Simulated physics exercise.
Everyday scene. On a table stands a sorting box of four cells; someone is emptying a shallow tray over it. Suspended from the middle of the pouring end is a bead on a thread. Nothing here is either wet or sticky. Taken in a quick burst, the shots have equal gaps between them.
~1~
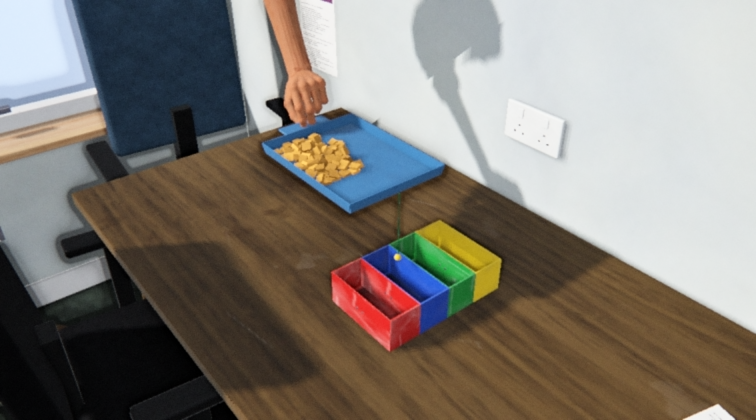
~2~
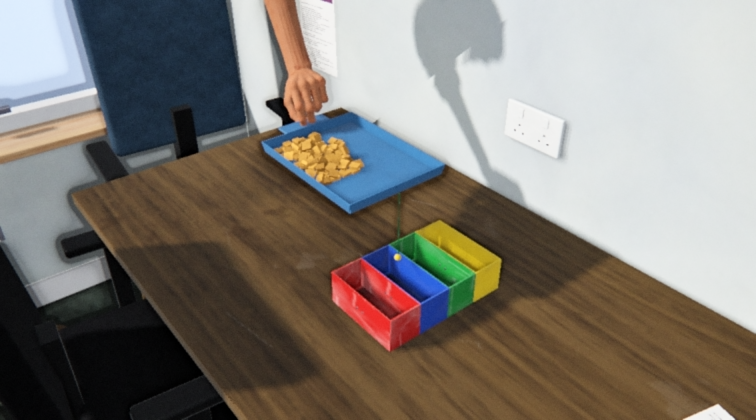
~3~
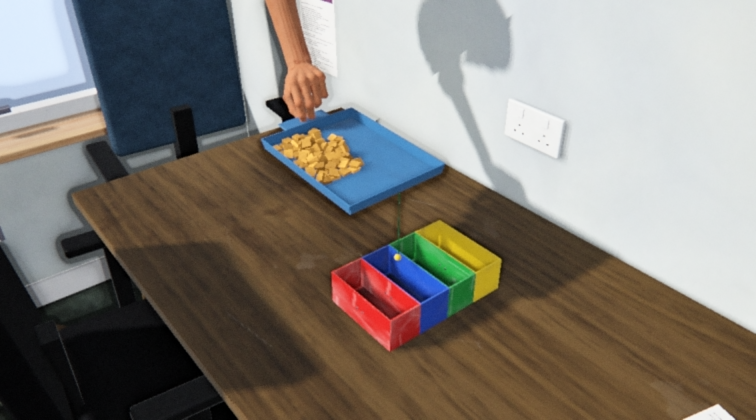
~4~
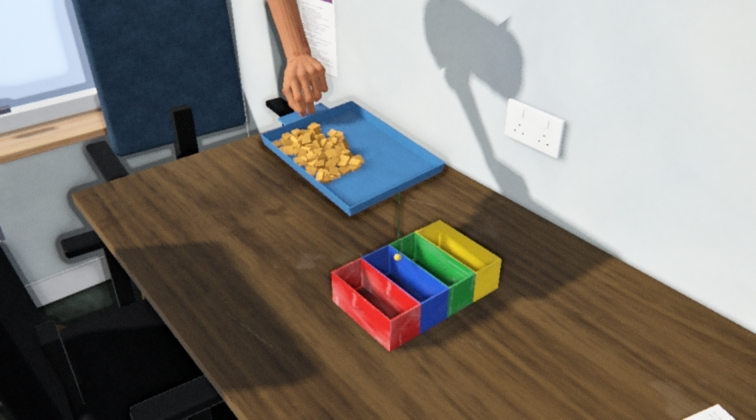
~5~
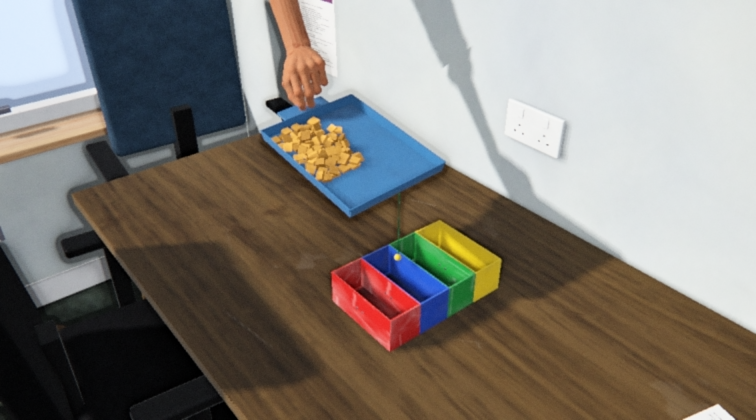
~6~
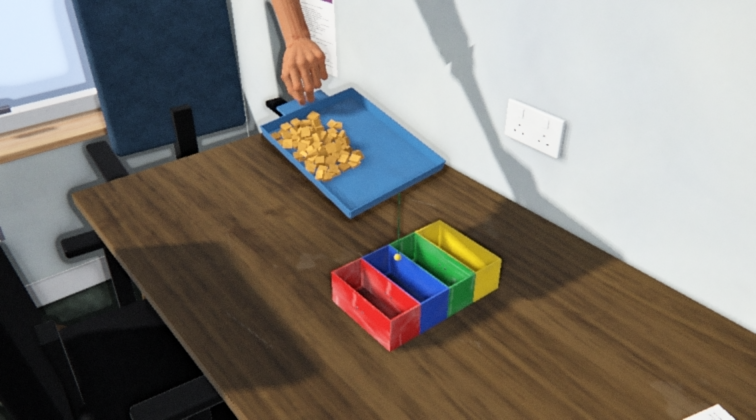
A blue tray of cereal squares slowly tilted, its far end rising beside a hand while its near left corner dipped slightly, and the cereal stayed bunched above a red, blue, green and yellow box.
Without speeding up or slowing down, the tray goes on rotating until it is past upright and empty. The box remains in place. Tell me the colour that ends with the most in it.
That would be red.
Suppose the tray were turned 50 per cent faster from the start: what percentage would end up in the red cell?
Close to 60 per cent.
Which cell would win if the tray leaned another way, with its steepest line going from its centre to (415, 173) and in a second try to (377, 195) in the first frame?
Case 1 - the cell in green. Case 2 - red.
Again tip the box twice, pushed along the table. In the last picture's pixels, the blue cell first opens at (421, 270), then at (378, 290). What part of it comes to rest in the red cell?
In the first position around 20 percent, in the second around 40 percent.
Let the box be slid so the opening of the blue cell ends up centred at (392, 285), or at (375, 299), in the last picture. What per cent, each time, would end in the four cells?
First about 100, then 100 per cent.
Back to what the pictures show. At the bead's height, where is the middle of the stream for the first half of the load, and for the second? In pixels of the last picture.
I'd say close to (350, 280) at first and close to (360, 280) later on.
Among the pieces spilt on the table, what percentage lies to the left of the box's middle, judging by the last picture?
Estimate: About 100 per cent.
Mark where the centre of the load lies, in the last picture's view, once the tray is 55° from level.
Around (347, 185).
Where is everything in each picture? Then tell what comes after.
Corners of the pouring end at (350, 202) and (442, 164), level; middle of the load at (320, 160), cereal squares; bead on its thread at (398, 257); red cell at (405, 325); blue cell at (434, 308); green cell at (461, 292); yellow cell at (487, 278), in the first picture.
Corners of the pouring end at (350, 203) and (442, 164), level; middle of the load at (320, 159), in the second picture.
Corners of the pouring end at (350, 204) and (442, 163), tipped barely, lowest at the left corner; middle of the load at (320, 157), in the third picture.
Corners of the pouring end at (350, 206) and (442, 162), tipped a little, lowest at the left corner; middle of the load at (319, 154), in the fourth picture.
Corners of the pouring end at (350, 208) and (442, 161), tipped a little, lowest at the left corner; middle of the load at (319, 151), in the fifth picture.
Corners of the pouring end at (350, 209) and (443, 161), tipped a little, lowest at the left corner; middle of the load at (319, 148); red cell at (405, 325); blue cell at (434, 308); green cell at (461, 292); yellow cell at (487, 278), in the sixth picture.
Soon after the last picture, tray tipped steeply; nearly all on the tray; a stray few falling or outside the box.
A little later, tray tipped right over; about two thirds on the tray; a small part in the red cell; a stray few in the blue cell; about a quarter falling or outside the box.
Later still, tray tipped past a quarter turn; about two thirds in the red cell; a stray few in the blue cell; about a third falling or outside the box.
At rest, tray tipped past a quarter turn; about two thirds in the red cell; a stray few in the blue cell; none in the green cell; none in the yellow cell; about a third outside the box.
